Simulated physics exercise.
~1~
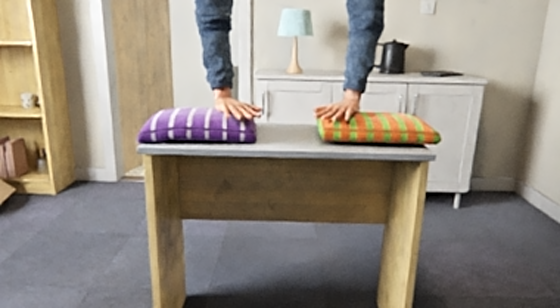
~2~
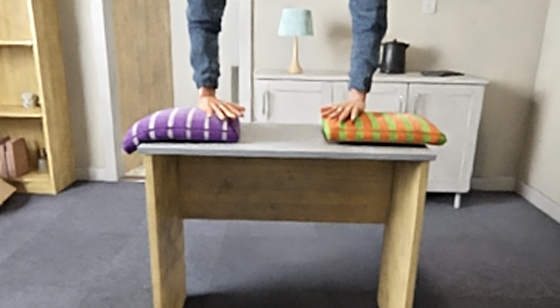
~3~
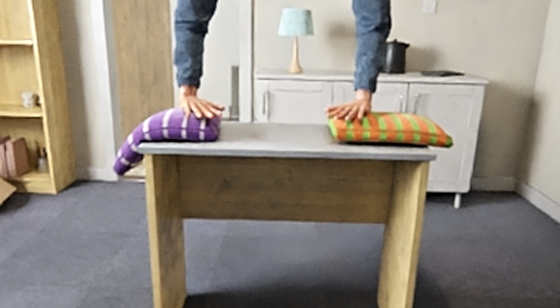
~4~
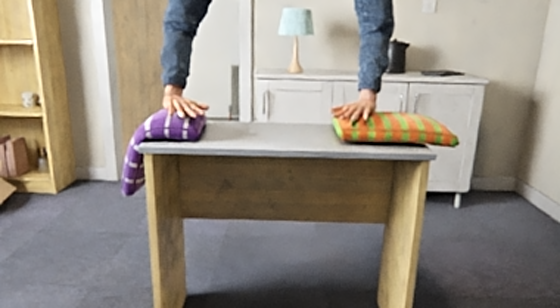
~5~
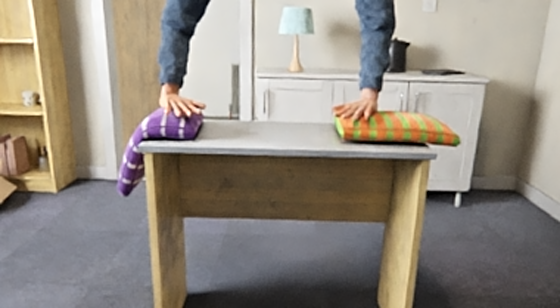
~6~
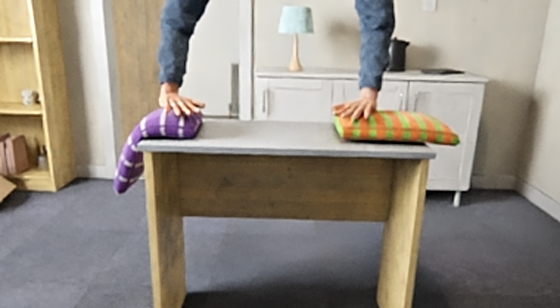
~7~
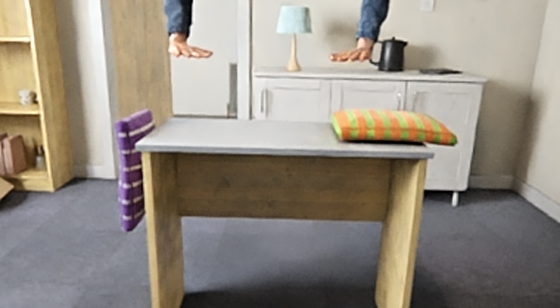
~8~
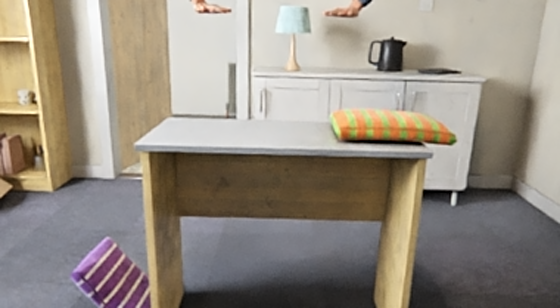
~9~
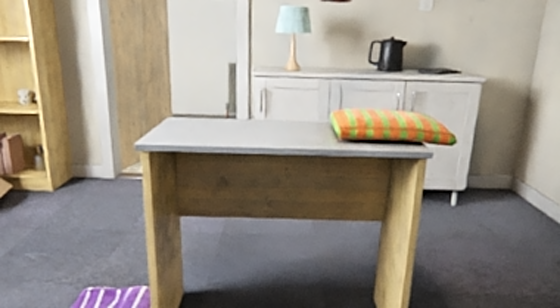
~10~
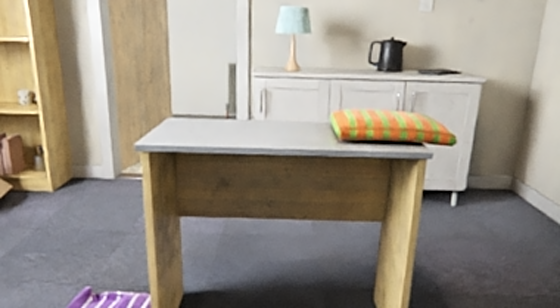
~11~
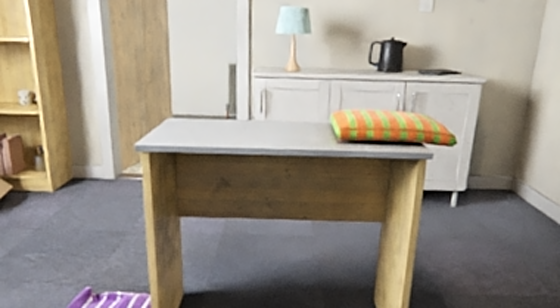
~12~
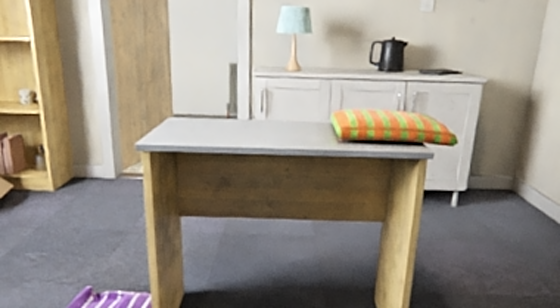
Purple striped pillow slumping off a table's left end to the floor after hands release it, orange pillow staying on top.
